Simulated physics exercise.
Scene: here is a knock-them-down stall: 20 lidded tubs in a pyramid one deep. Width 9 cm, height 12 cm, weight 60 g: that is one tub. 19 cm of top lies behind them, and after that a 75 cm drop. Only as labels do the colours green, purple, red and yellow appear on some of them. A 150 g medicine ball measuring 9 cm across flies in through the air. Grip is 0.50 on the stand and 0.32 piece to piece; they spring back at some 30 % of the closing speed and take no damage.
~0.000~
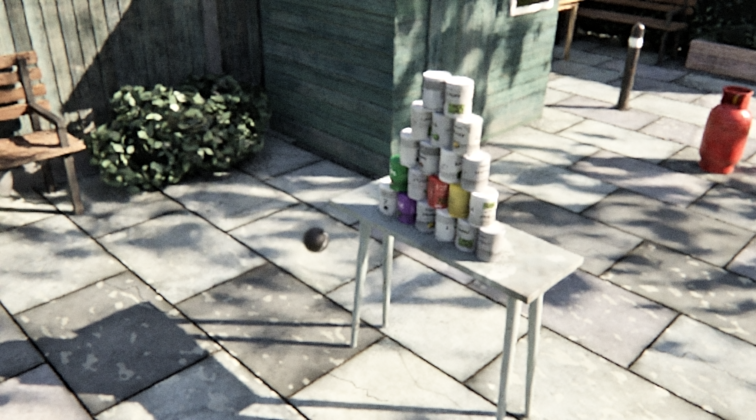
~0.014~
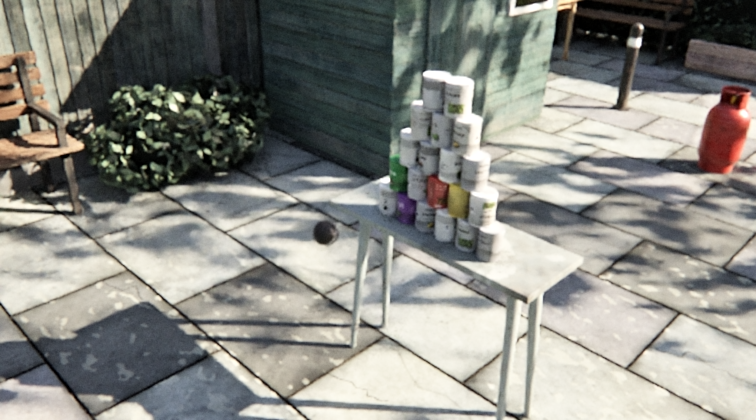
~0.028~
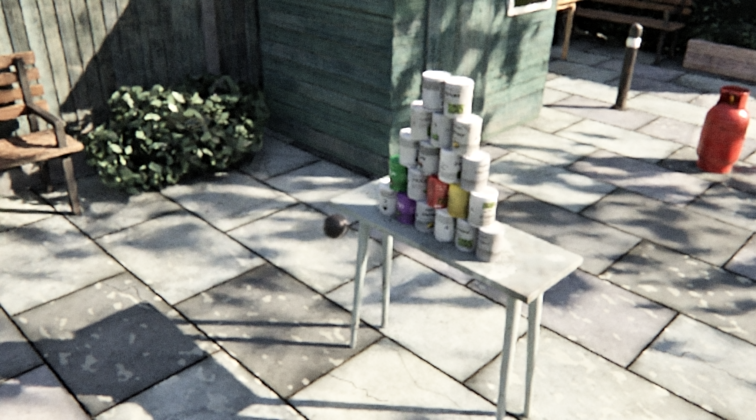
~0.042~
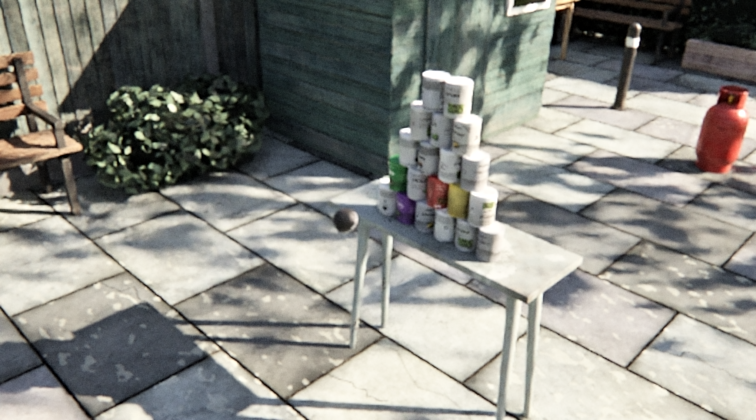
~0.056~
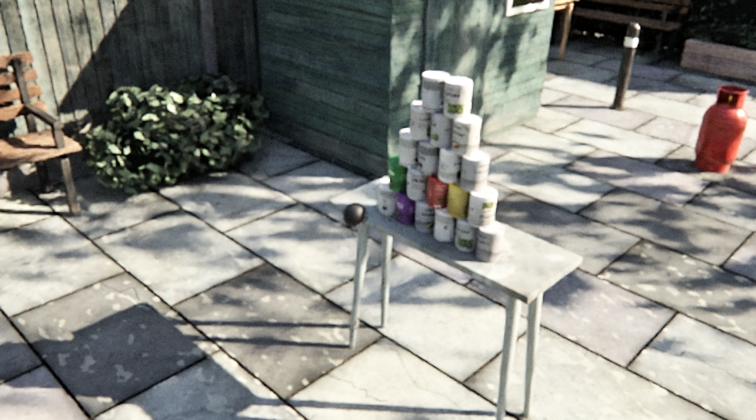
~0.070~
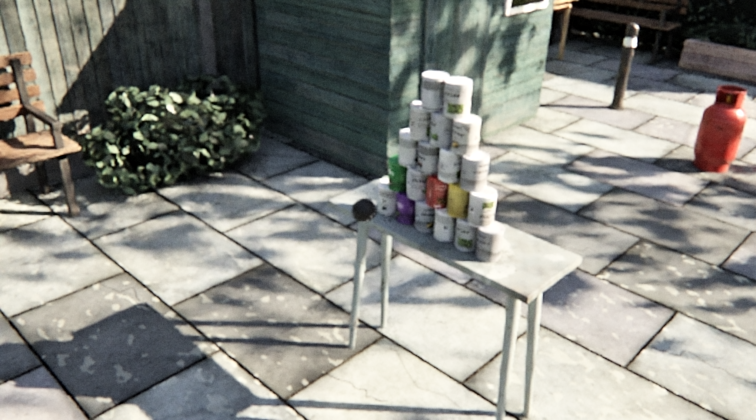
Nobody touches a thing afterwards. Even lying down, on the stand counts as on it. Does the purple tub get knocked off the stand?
Yes.
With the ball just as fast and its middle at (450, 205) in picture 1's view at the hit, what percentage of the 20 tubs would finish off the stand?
Then 10 per cent.
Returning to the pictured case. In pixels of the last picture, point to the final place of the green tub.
Resting position, last image: About (487, 285).
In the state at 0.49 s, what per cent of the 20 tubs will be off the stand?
5 %.
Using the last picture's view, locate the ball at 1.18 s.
Roughly (501, 321).
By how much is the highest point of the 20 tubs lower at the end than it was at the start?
Drop: Around 12 cm.
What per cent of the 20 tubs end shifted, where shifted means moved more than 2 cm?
The answer is 50 percent.
Around 0.49 s, ball still moving; 1 of the 20 tubs off the stand; purple tub tipped 28°, 36 cm lower; green tub tipped 59°, 10 cm lower.
Around 1.18 s, ball still moving; 3 of the 20 tubs off the stand; purple tub on its side; green tub upside down.
Around 1.93 s, ball still moving; 6 of the 20 tubs off the stand; purple tub on its side; green tub upside down.
Around 2.77 s, ball still moving; 9 of the 20 tubs off the stand; purple tub on its side; green tub upside down.
Finally (3.2 s), ball rolling away; 10 of the 20 tubs off the stand; purple tub on its side; green tub upside down; yellow tub unmoved. Seen by the last camera, middles, purple tub near (589, 255), green tub near (487, 285).
